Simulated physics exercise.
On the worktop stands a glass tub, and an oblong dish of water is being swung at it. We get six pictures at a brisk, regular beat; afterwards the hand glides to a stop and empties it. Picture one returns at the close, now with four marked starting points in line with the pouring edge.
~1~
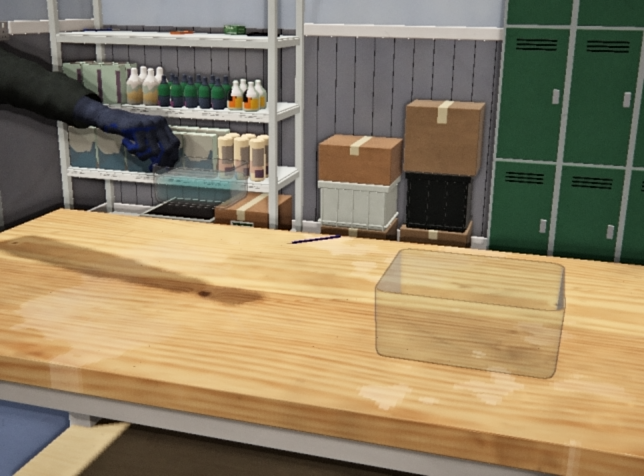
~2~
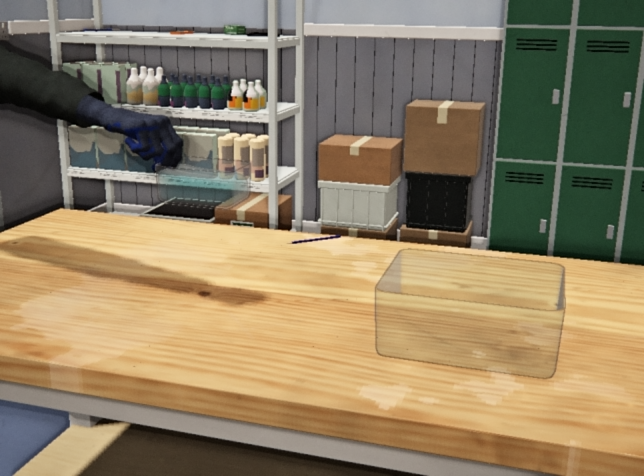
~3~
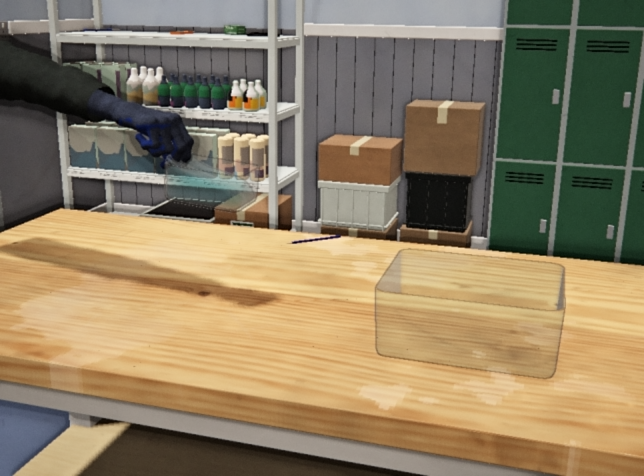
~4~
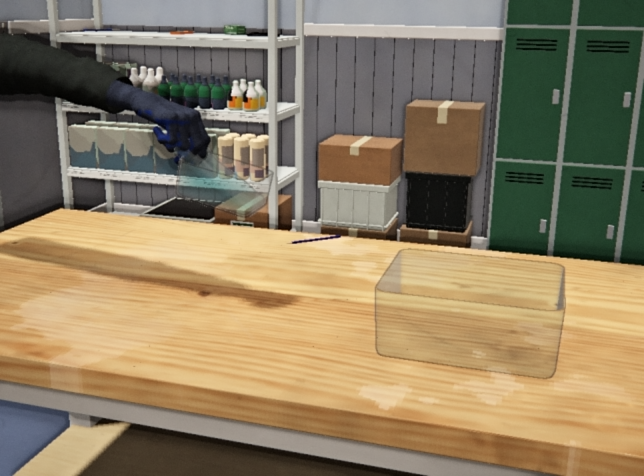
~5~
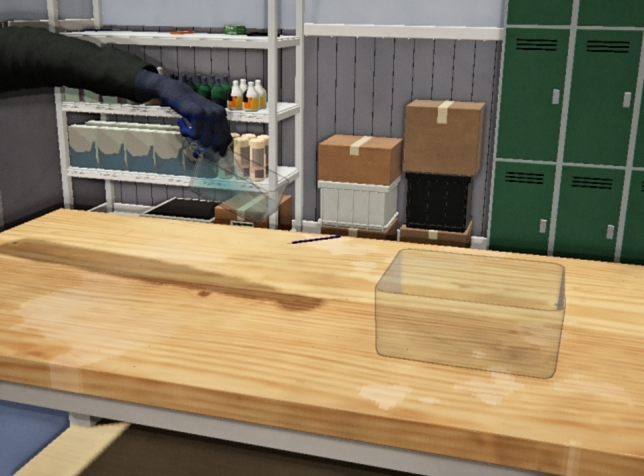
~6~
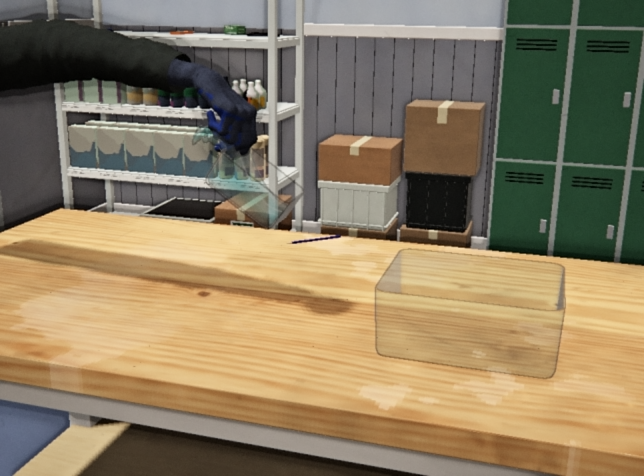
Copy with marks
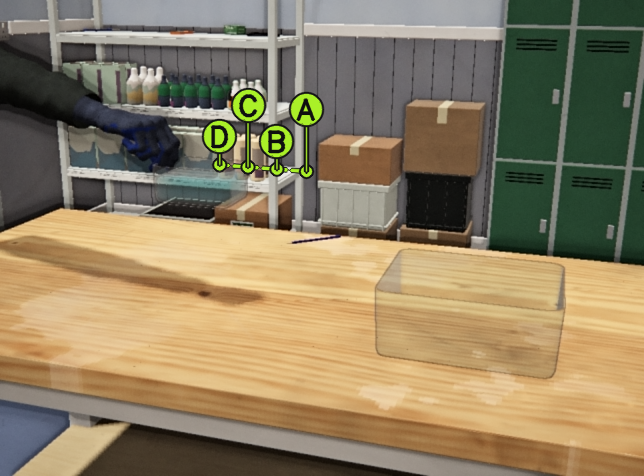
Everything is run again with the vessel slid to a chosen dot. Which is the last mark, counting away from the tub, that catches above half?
Take B.
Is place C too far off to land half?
Yes, that goes wrong.
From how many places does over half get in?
Two.
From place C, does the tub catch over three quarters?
No, it does not.
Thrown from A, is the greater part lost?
No, that is safe.
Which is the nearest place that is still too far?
It is C.
On the marked copy, A at (306, 171); B at (276, 169); C at (248, 167); D at (219, 164).
With A, about 75 % lands in the tub, 16 % falls short and 9 % goes beside or beyond.
With B, about 68 % lands in the tub, 24 % falls short and 7 % goes beside or beyond.
With C, about 33 % lands in the tub, 62 % falls short and 5 % goes beside or beyond.
With D, about 14 % lands in the tub, 83 % falls short.
